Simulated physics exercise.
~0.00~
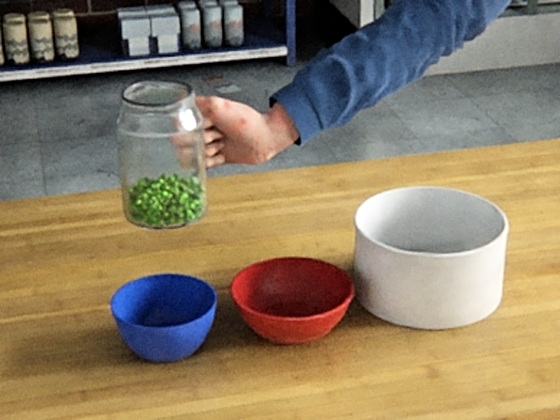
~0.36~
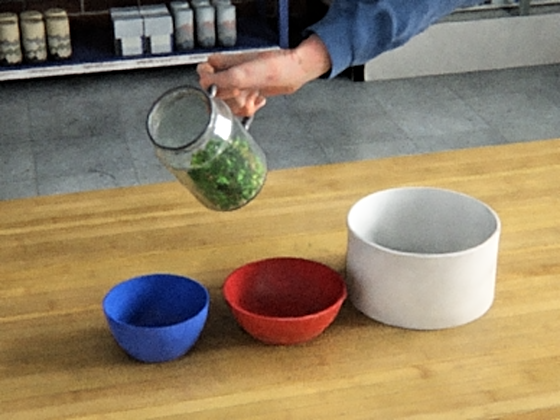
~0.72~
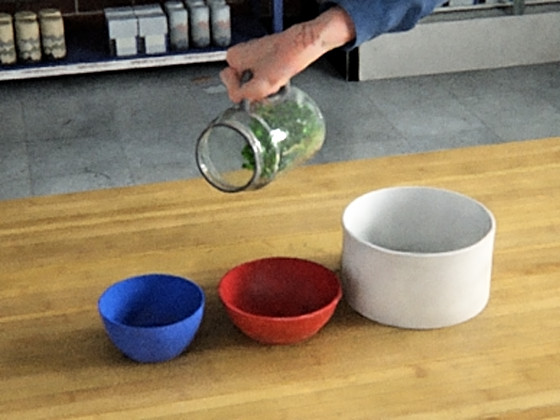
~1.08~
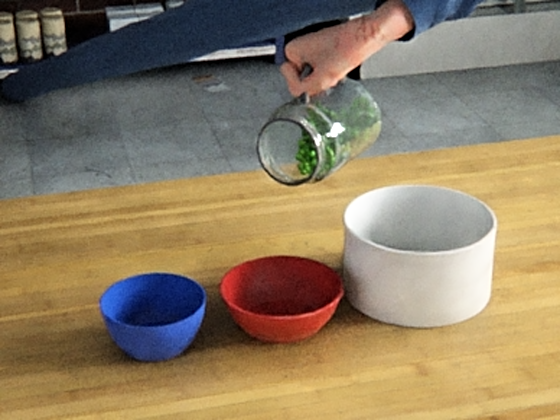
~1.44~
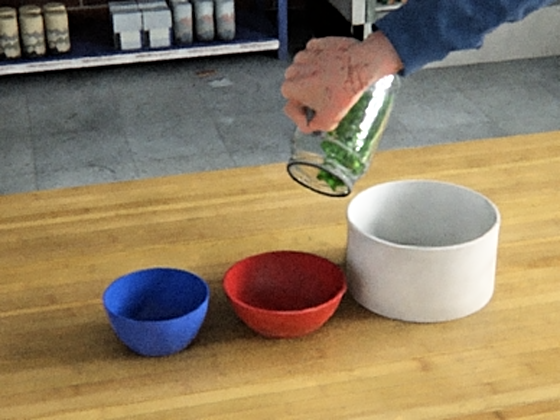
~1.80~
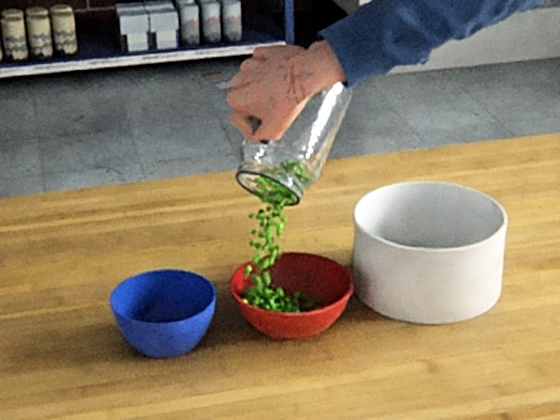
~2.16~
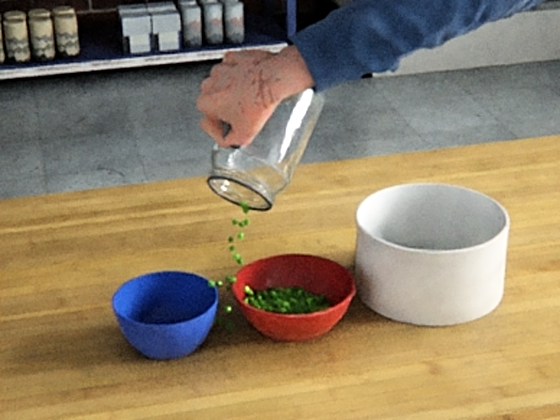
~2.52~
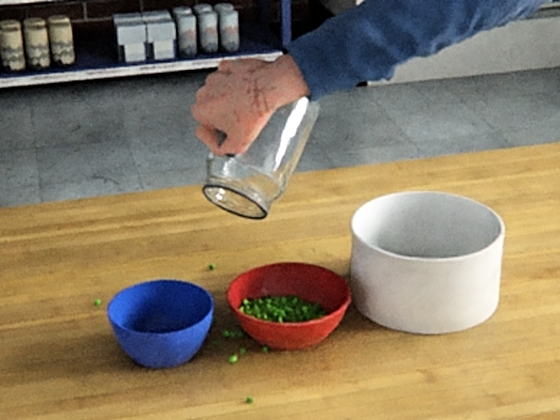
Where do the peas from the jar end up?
Nearly all of them end up in the red bowl, while only a few lie scattered on the table. The blue bowl, the white pot and the jar are left without peas.
